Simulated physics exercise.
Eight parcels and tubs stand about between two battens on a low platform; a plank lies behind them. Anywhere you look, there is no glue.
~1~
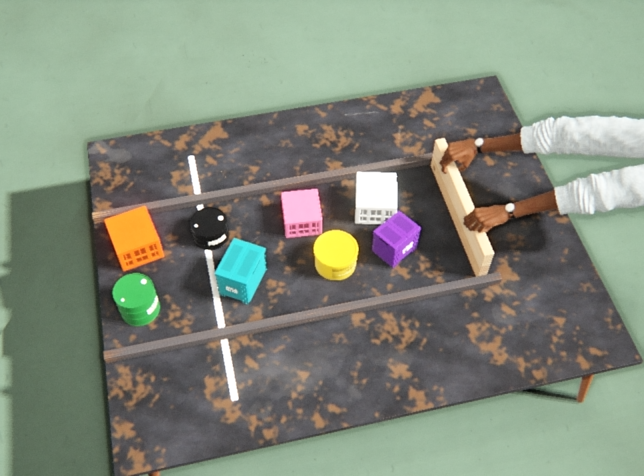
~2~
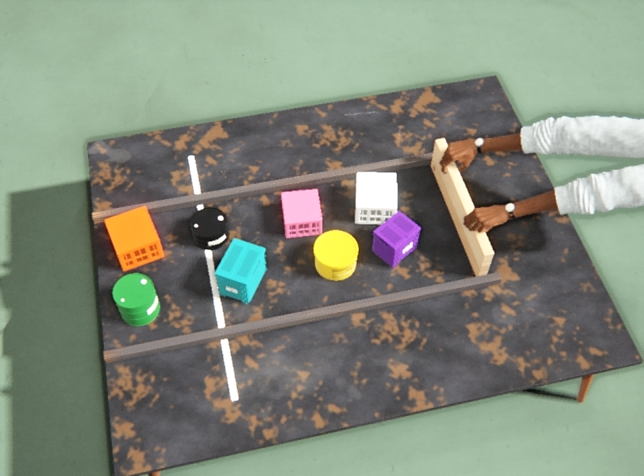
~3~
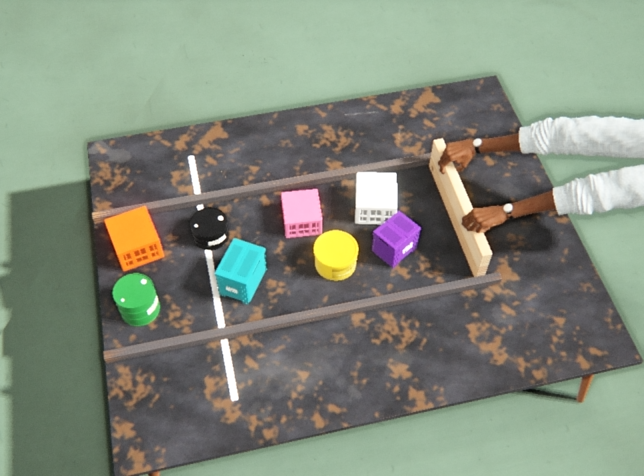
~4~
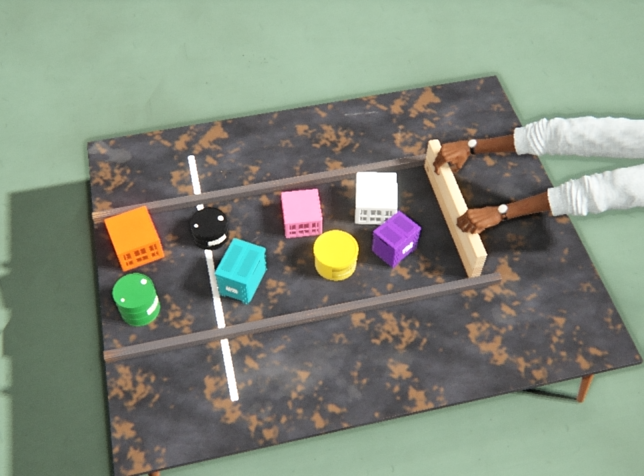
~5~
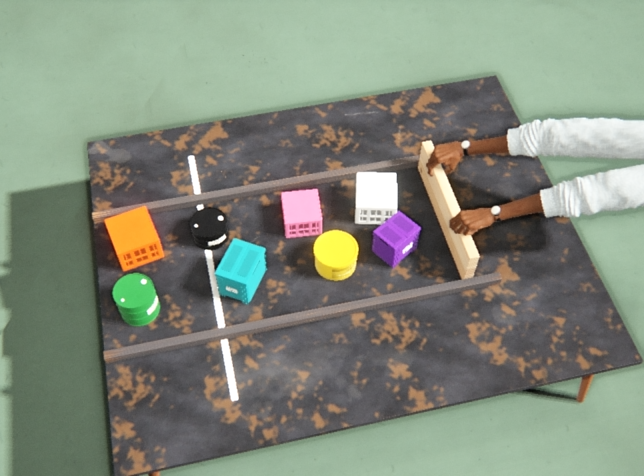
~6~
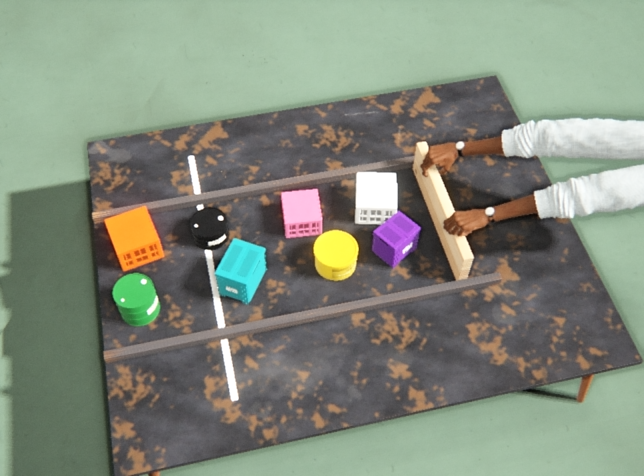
On a dark, rust-speckled platform, eight colourful blocks and tubs stayed still between two strips while a pair of hands slid a wooden plank a short way left, toward them.
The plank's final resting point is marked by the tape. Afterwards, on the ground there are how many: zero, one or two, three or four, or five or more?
Well, the ones that get knocked off number at least one, under three.
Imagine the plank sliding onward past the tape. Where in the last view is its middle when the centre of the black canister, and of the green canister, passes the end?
Approx. (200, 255) for the first, approx. (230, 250) for the second.
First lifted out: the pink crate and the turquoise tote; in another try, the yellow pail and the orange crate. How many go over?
First 0, then 0.
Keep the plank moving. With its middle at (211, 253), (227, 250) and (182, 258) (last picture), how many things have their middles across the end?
Respectively, 2, 2 and 3.
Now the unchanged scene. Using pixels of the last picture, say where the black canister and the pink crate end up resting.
The black canister finishes at (109, 251); the pink crate finishes at (146, 243).
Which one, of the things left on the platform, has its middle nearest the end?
Answer: The black canister.
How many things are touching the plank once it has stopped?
Count: 2.
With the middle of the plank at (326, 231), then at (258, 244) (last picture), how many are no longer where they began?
At the first place 5, at the second 8.
A little later, none off yet; green canister at rest near (137, 300); orange crate at rest near (134, 238); black canister at rest near (210, 229).
When it is over, the number that fall off is one or two; down, orange crate and green canister.
